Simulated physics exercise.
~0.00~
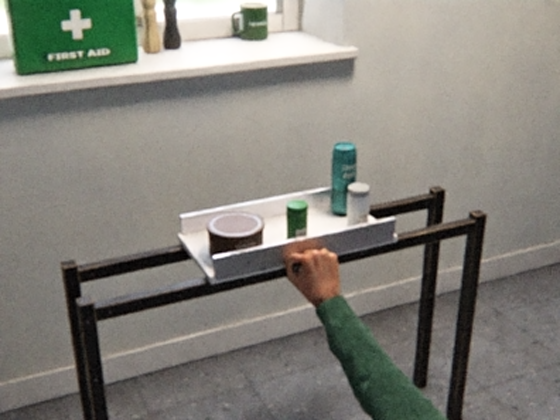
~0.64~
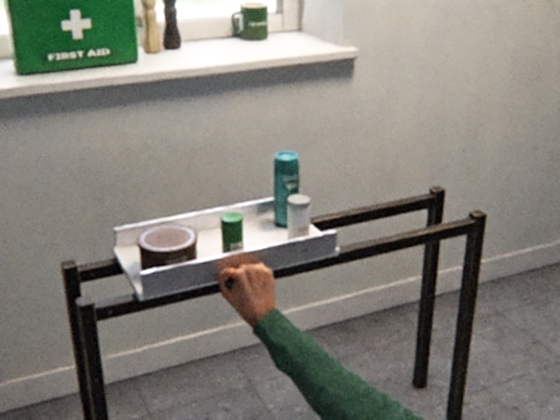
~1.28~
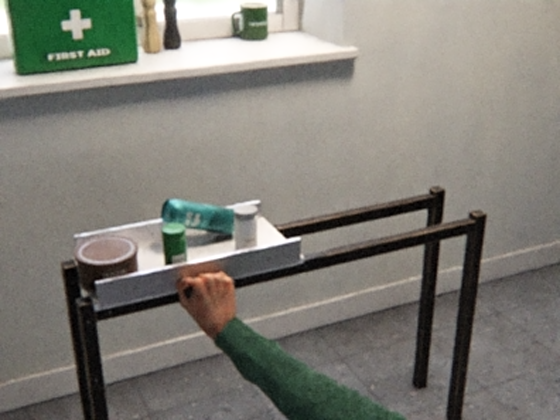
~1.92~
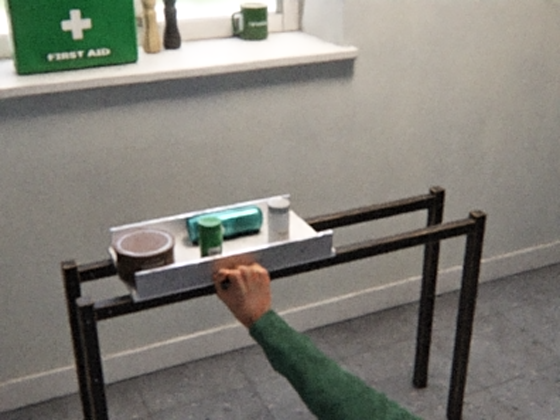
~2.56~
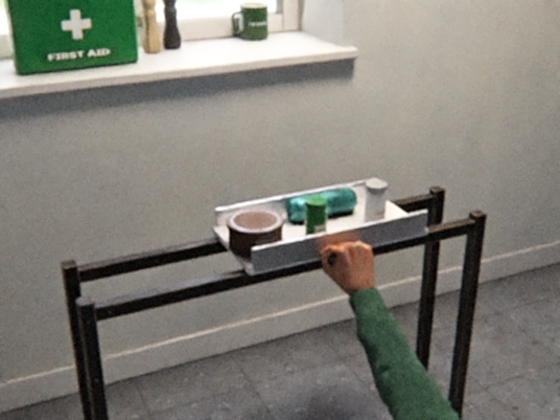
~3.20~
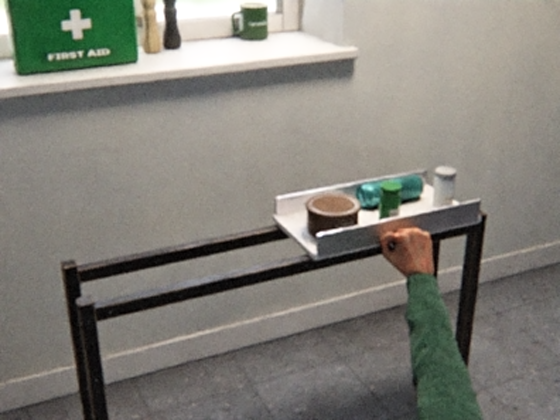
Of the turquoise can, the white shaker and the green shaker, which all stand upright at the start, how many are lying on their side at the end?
One of them is lying on its side at the end, the turquoise can, while the white shaker and the green shaker are still upright.
